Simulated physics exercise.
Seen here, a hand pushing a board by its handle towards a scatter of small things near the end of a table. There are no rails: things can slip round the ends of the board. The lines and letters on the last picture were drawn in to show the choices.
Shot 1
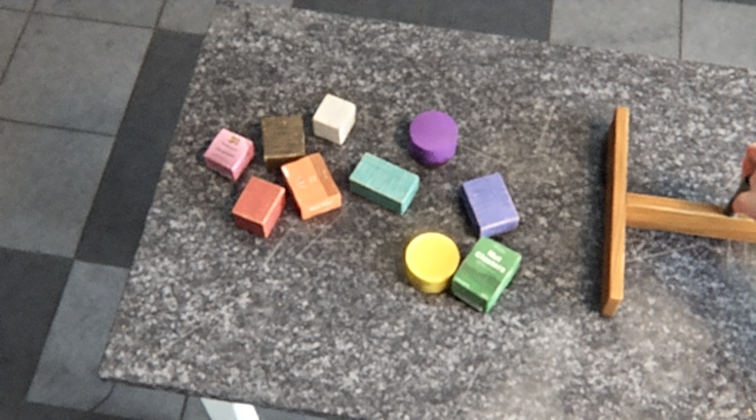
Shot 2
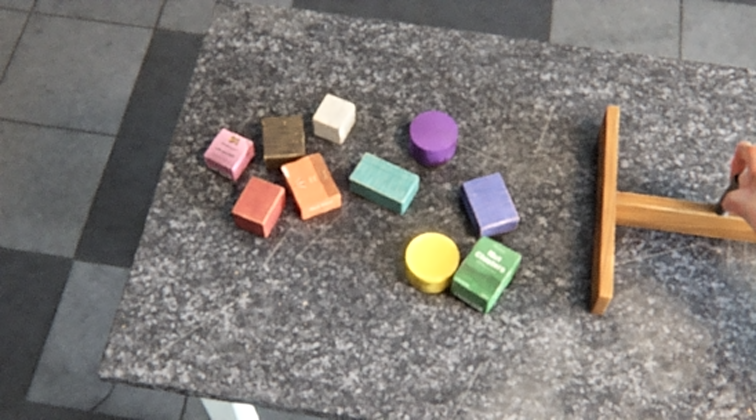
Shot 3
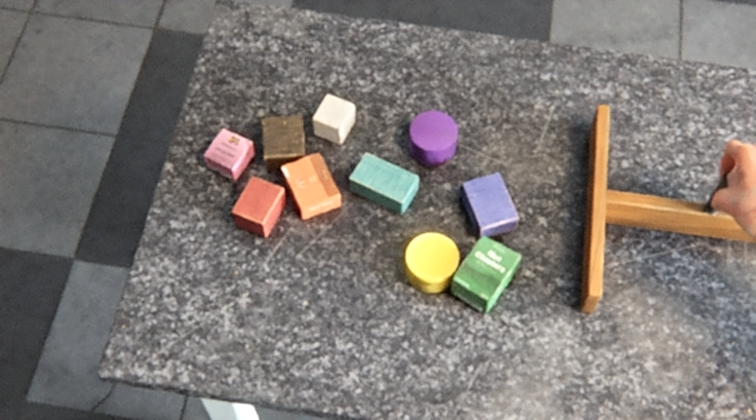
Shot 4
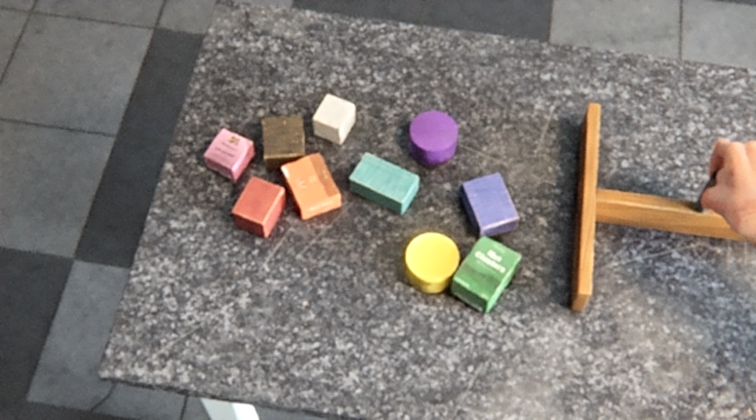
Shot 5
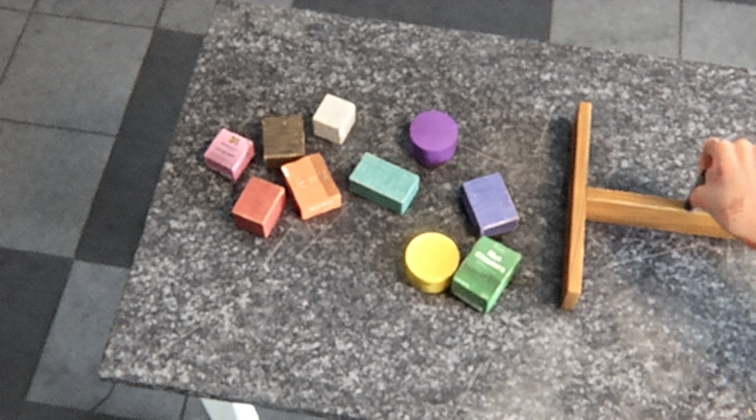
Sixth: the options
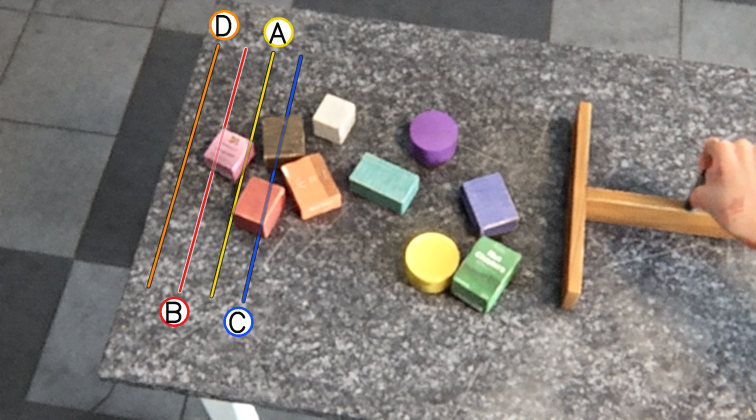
A hand slides a wooden board by its handle slightly left toward scattered colourful blocks.
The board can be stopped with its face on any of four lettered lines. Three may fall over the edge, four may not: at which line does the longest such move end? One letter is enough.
Stop at A.
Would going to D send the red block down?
By then, yes.
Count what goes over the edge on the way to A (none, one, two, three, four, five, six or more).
By then, three.
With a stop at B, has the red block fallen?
Yes.
On the marked copy, A at (245, 166); B at (215, 162); C at (274, 170); D at (186, 157).
Following A. Soon after the start, board (457, 174); green packet (416, 270); yellow jar (370, 255).
Later, board (338, 157); pink packet (208, 148); red block (195, 228).
In the end, board (245, 144); pink packet over the edge; orange box over the edge; three fallen.
As for the rest, B drops six; C is within the limit but short; D drops ten.
